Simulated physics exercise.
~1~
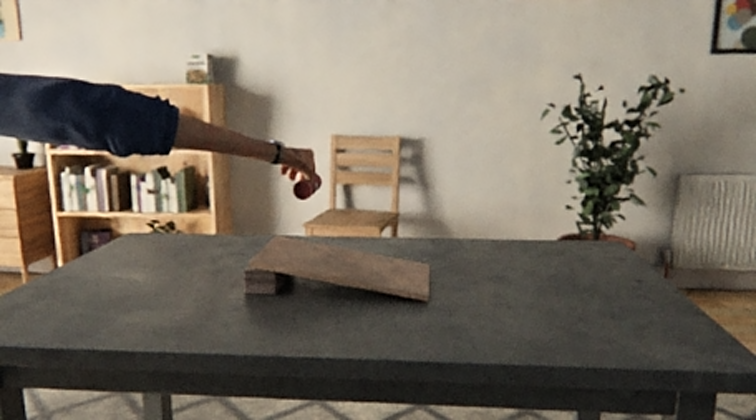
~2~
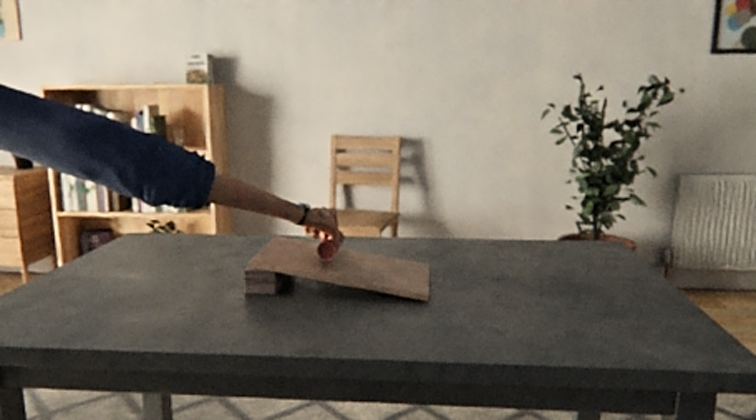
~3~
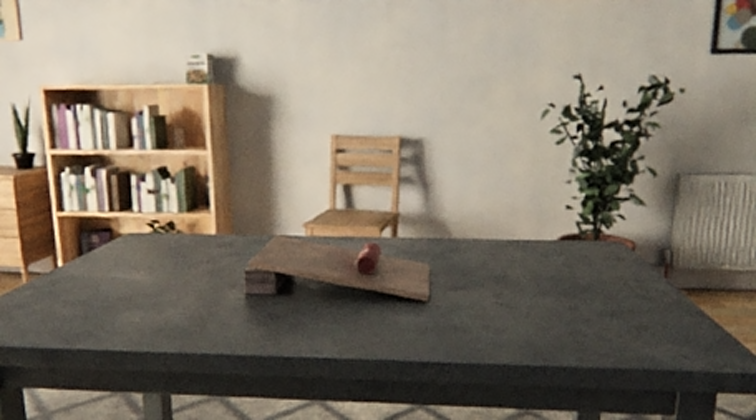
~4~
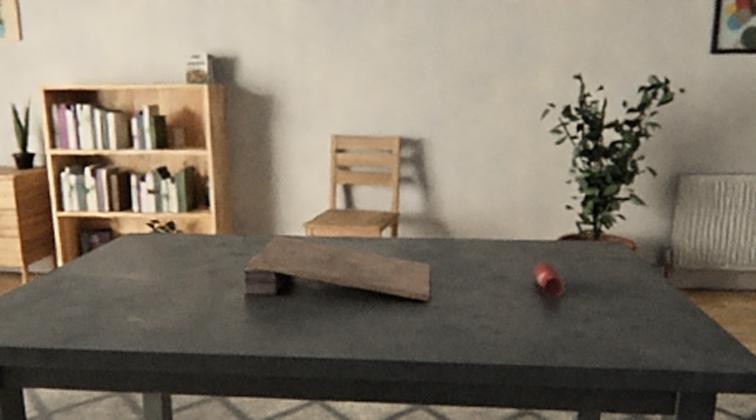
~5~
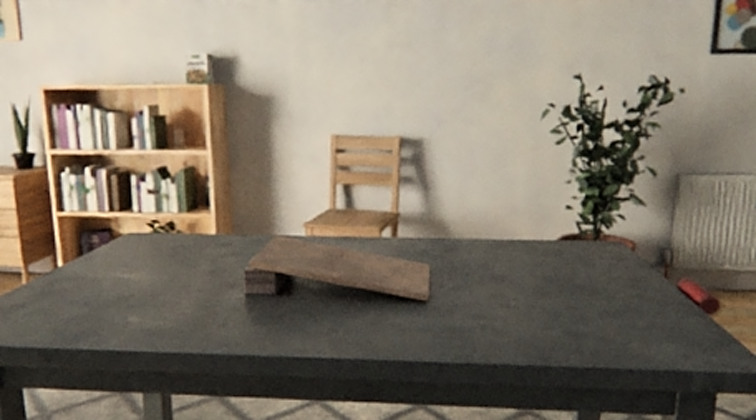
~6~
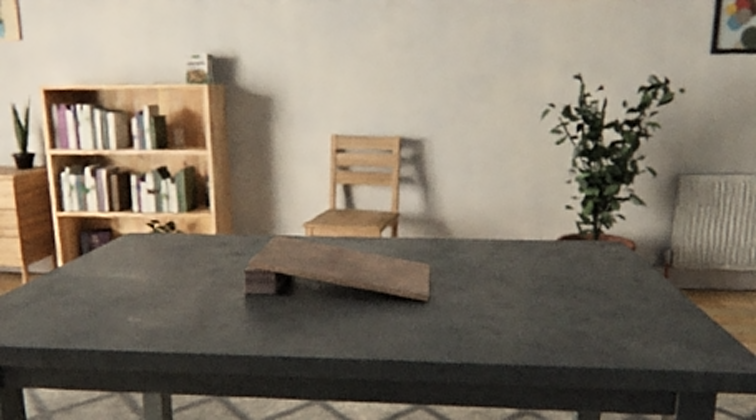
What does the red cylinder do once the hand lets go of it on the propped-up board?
It rolls down the sloping board and carries on to the right across the table.
